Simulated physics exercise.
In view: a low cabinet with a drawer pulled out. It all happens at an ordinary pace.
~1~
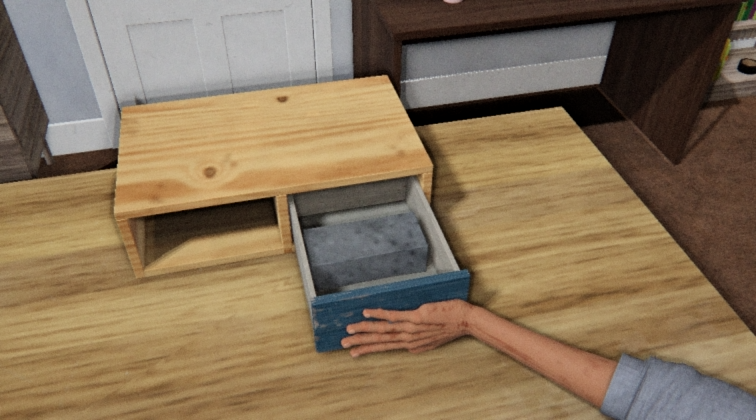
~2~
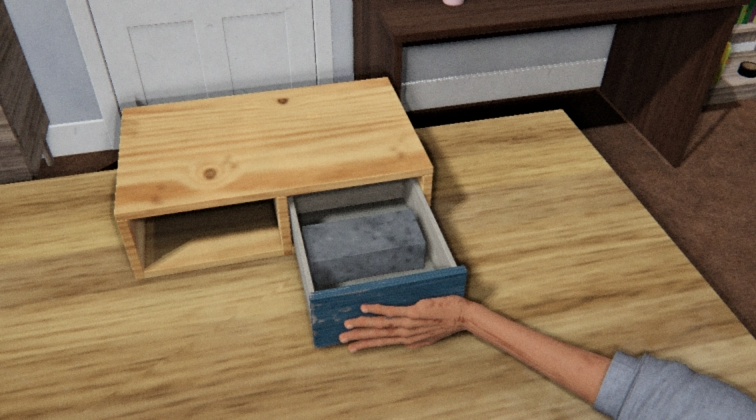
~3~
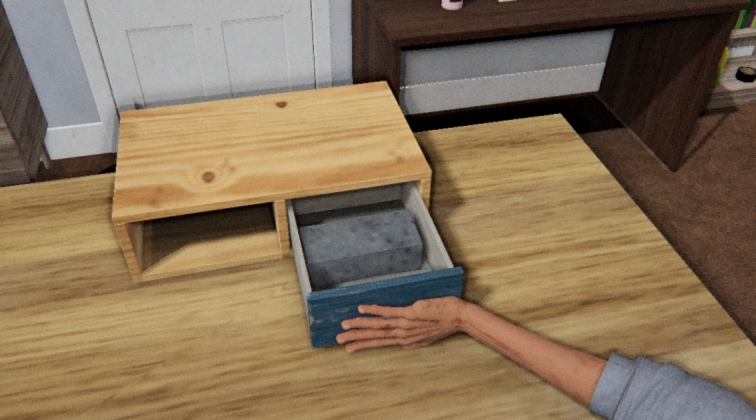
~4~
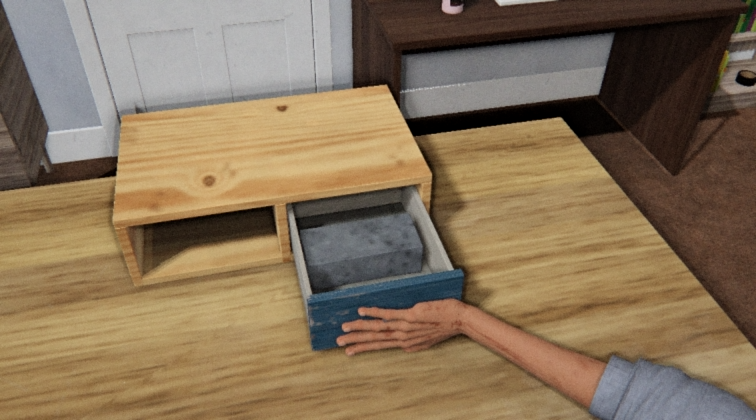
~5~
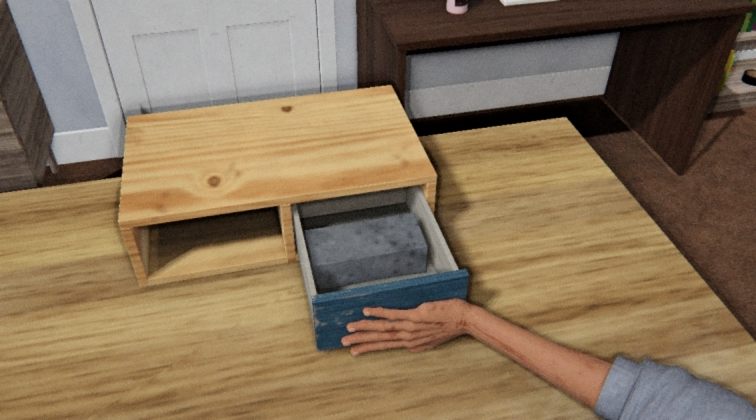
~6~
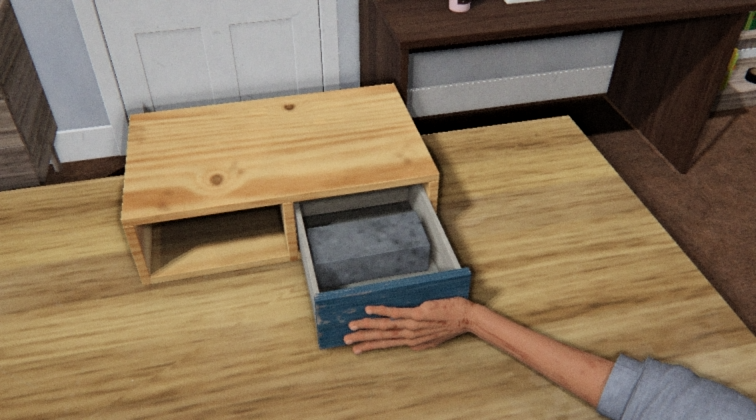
A hand resting against the blue front of an open drawer holding a grey block, barely moving beside a wooden cabinet.
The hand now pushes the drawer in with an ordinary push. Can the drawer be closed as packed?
In the end the drawer goes all the way in.
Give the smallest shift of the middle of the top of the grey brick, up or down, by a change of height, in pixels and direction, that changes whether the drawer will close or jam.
About 20 pixels up.
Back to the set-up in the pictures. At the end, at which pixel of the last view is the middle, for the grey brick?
Its middle is close to (342, 170).
Then, 0.60 s past the last view, drawer about half in.
Finally, the drawer closes.
